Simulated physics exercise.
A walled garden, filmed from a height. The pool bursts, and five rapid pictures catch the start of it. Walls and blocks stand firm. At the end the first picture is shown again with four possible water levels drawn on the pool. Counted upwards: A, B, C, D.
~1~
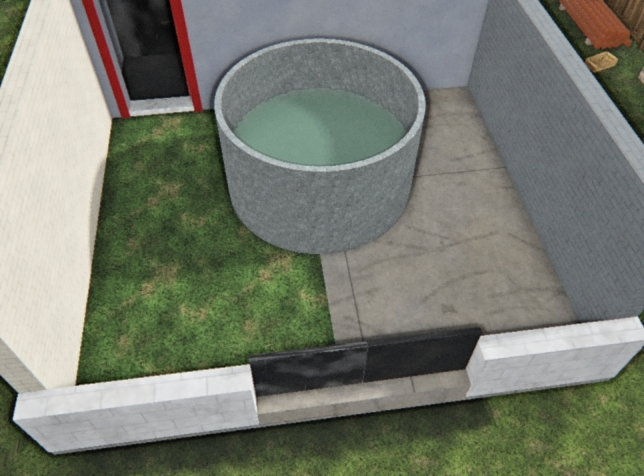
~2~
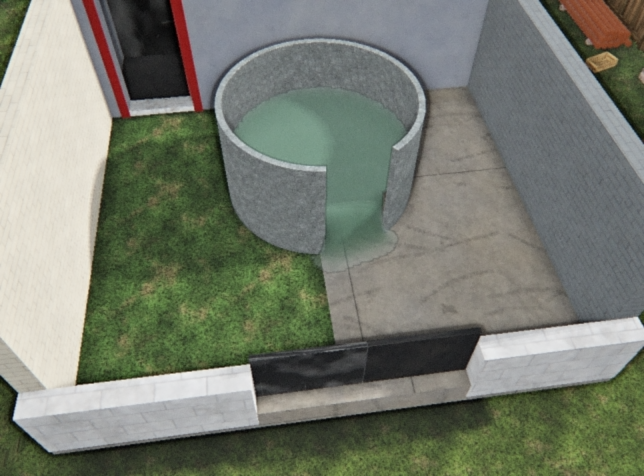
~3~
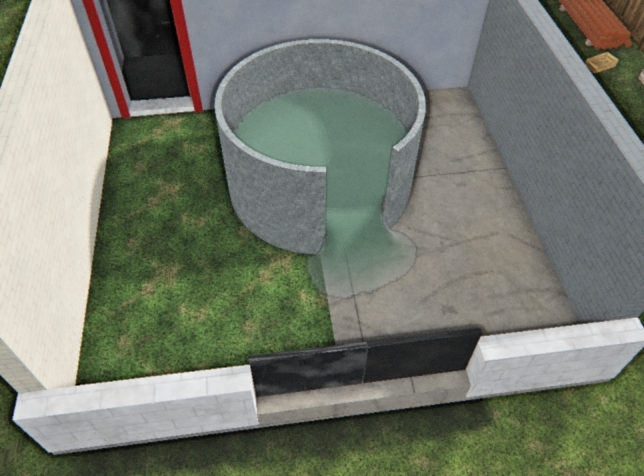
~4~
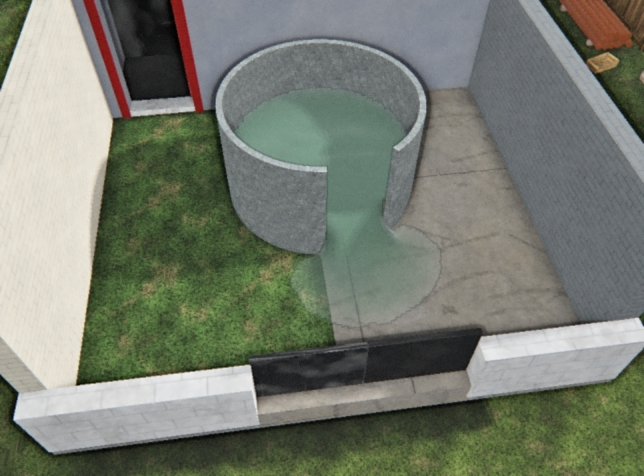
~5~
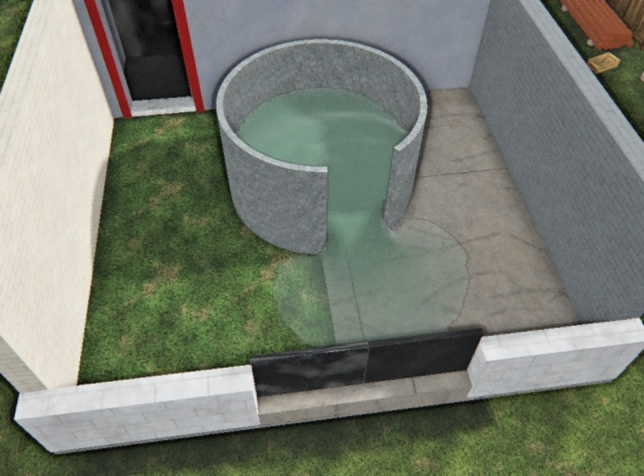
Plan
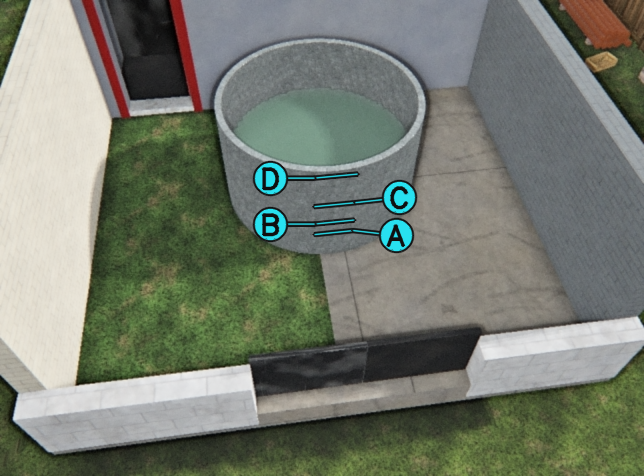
Round grey stone pool in a walled garden opening at its front, green water pouring out and spreading across paving and grass.
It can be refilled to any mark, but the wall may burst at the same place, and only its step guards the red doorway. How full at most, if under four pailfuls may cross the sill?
B.
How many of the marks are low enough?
Two.
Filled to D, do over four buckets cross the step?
Yes, it does.
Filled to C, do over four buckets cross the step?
Yes, it does.
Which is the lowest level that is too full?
C it is.
On the marked copy, A at (333, 232); B at (334, 222); C at (334, 204); D at (336, 176); from the bottom up A, B, C, D.
With A, nothing gets over.
With B, a splash gets over, under a bucket.
With C, about 9 bucketfuls get in.
With D, dozens of bucketfuls pour in.
